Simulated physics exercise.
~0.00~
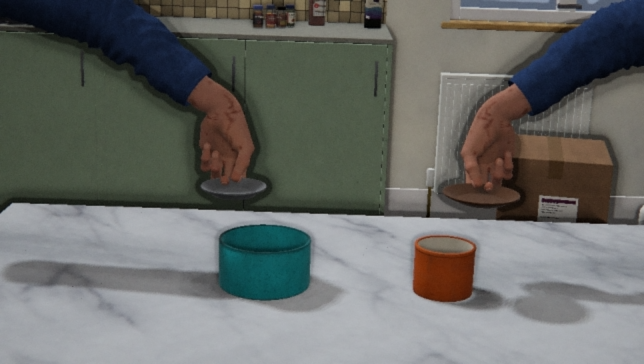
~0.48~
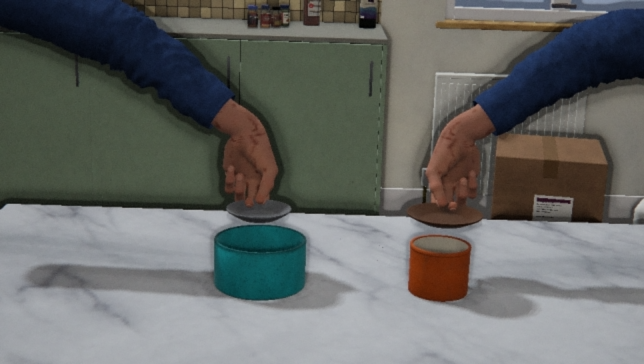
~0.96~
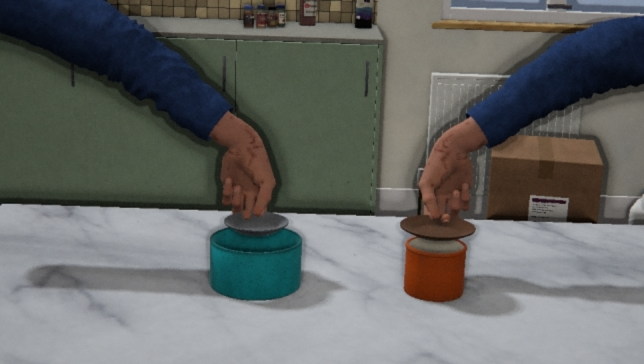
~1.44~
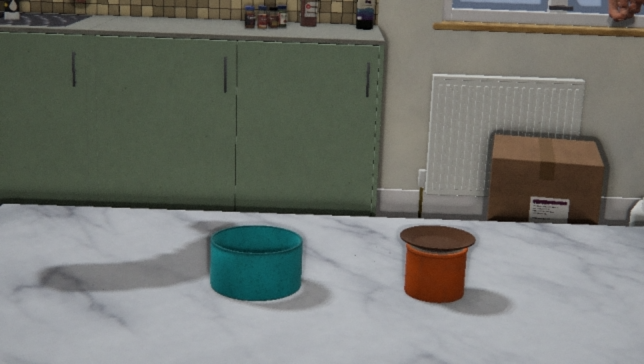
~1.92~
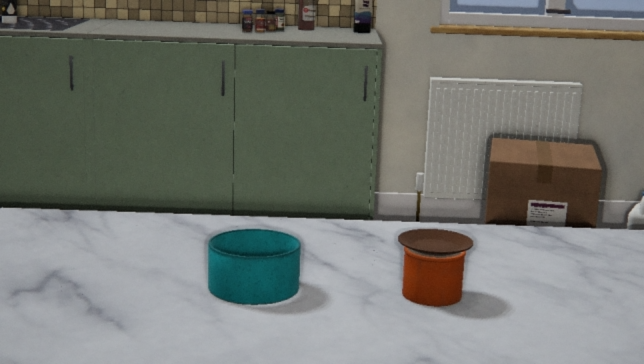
Two hands in blue sleeves reach in from either side over a white marbled counter, seen from the front in a kitchen with green cupboards, a radiator and a cardboard box behind. The left hand holds a small grey disc near a wide teal container, and the right holds a brown disc near a narrower orange one. Both hands move inward and lower the discs toward the openings, then let go and withdraw. The grey disc drops inside the teal container, out of sight, while the brown disc rests on the orange rim, covering it like a lid.
